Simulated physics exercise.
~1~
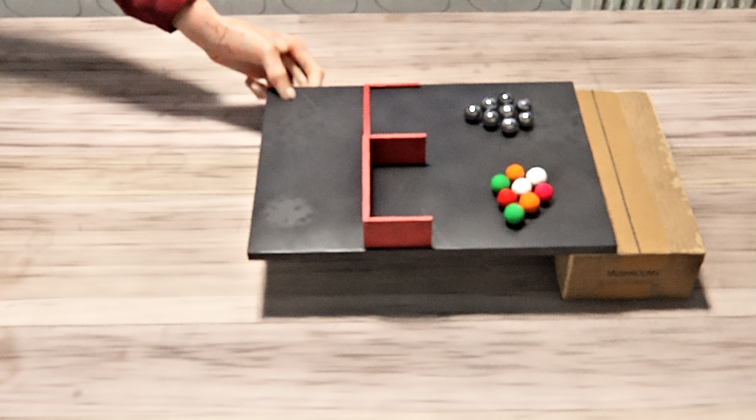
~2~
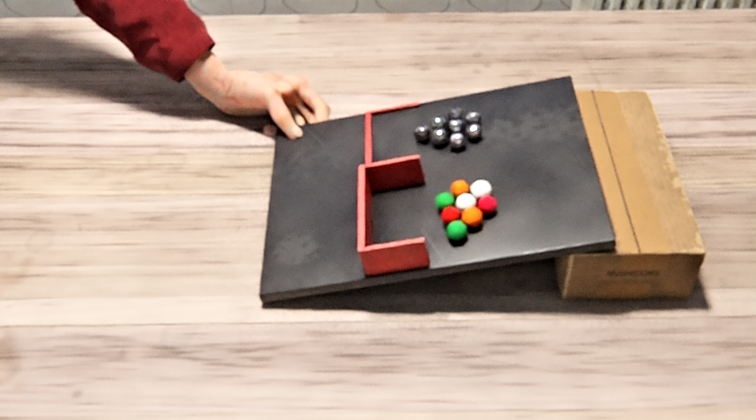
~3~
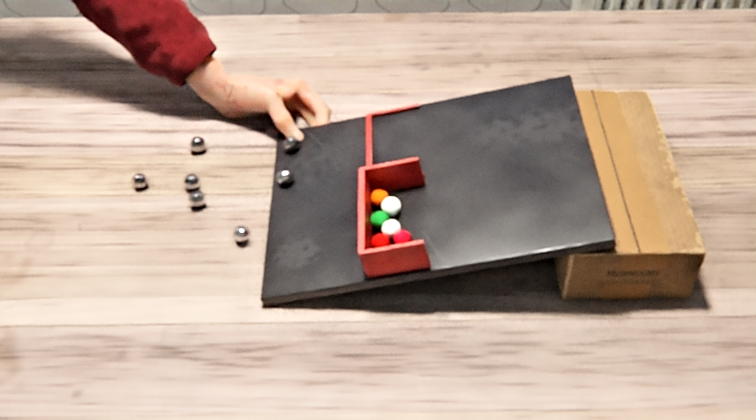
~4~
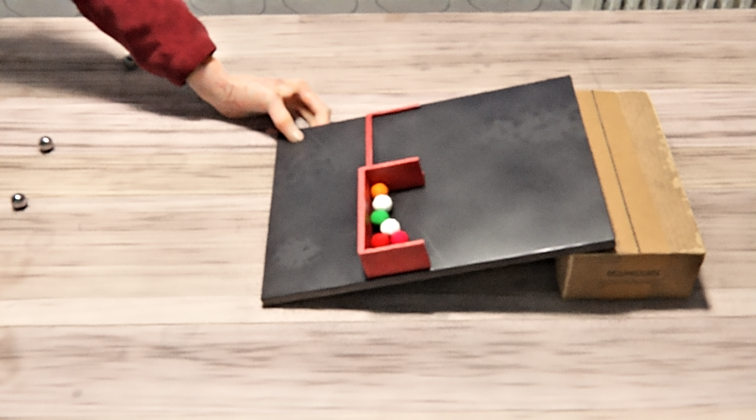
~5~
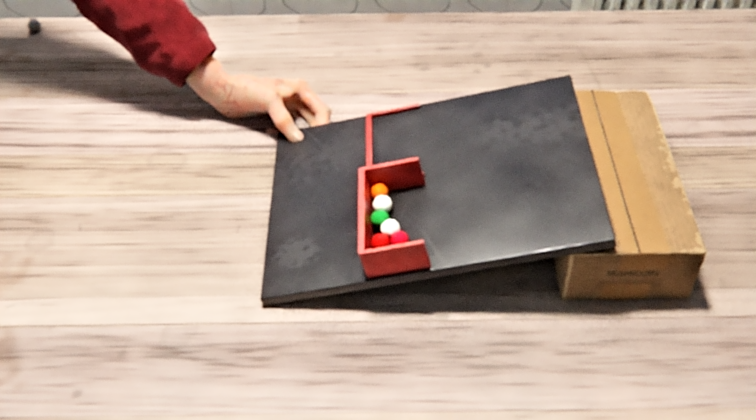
Coloured balls rolling into a red barrier and staying, metallic balls rolling off the board's left edge as a hand lowers it.
